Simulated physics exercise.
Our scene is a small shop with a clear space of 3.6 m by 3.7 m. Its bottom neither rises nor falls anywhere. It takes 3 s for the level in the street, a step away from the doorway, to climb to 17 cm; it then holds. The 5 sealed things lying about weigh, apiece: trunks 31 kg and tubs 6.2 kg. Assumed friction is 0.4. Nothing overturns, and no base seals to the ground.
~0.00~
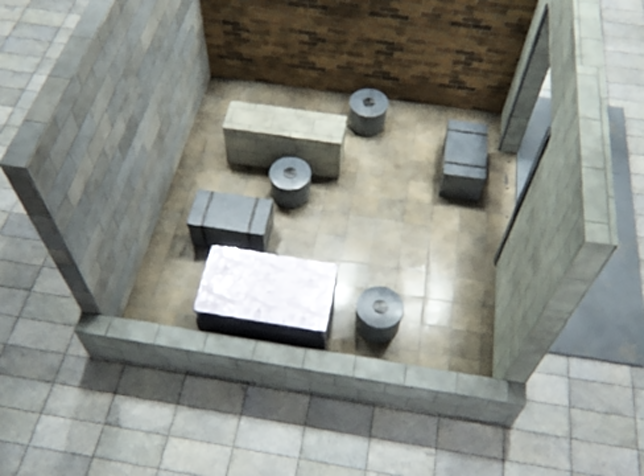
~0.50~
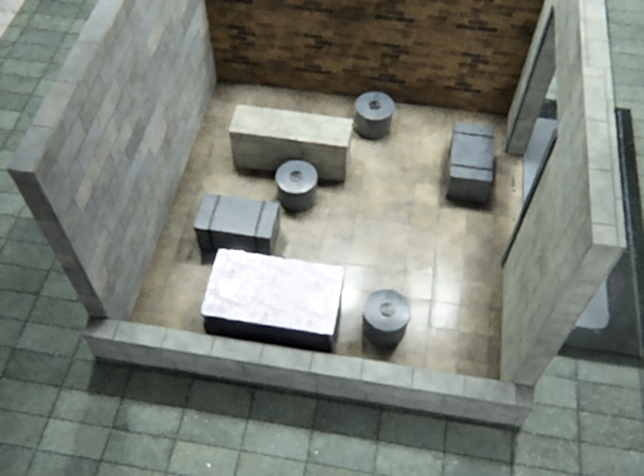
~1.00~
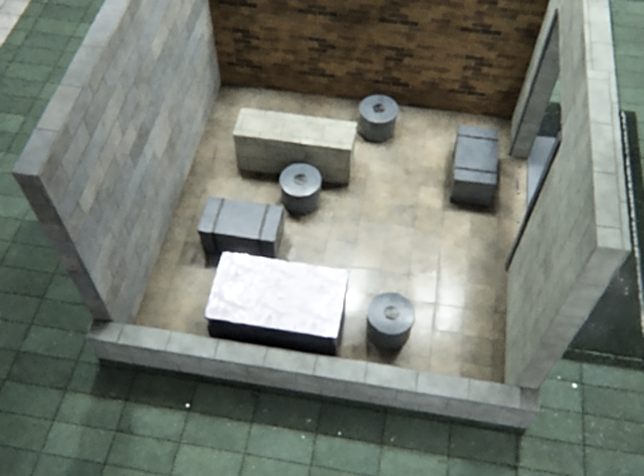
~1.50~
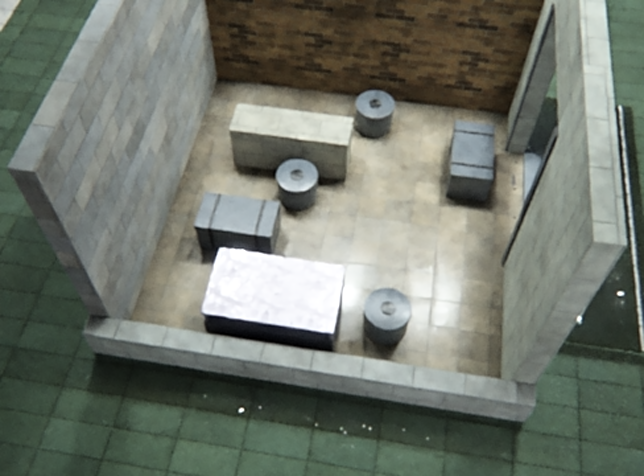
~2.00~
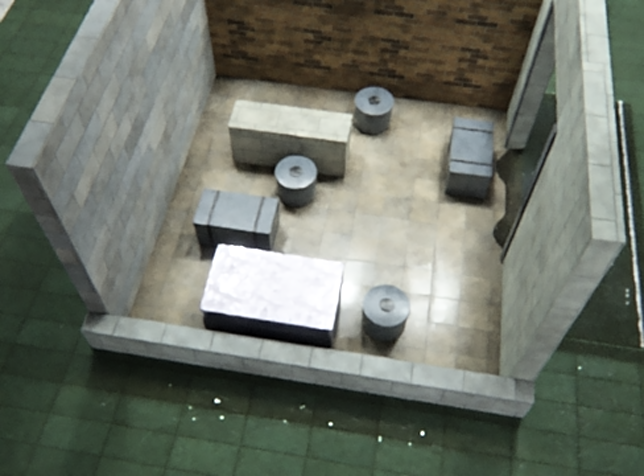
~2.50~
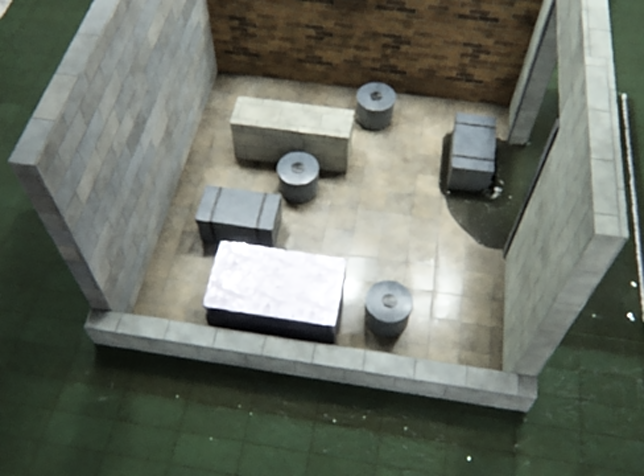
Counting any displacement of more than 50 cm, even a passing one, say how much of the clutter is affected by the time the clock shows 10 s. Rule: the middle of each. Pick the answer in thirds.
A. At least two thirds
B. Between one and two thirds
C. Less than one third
(A) At least two thirds.
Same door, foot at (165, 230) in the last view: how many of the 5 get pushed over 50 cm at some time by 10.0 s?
Result: 3 of them.
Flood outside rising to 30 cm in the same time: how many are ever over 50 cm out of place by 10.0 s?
Result: 5.
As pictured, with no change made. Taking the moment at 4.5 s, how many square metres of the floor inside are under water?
Around 6.0 m2 of it.
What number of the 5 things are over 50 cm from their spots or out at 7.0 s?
Tally at that time: 3.
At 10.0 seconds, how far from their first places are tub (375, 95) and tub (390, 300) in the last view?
They've ended up 150 cm and 80 cm away, in that order.
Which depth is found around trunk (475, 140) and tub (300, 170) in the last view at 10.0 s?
First roughly 15 cm, second roughly 15 cm.
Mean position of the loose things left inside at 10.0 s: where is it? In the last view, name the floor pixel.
The centre sits near (280, 164).
After 3.5 s 0 of 5 are over 50 cm from their spots; 0 afloat.
After 4.5 s 1 of 5 are over 50 cm from their spots; 0 afloat.
After 7.0 s 3 of 5 are over 50 cm from their spots; 1 afloat.
After 10.0 s 5 of 5 are over 50 cm from their spots, and 5 have been at some point; 5 afloat.
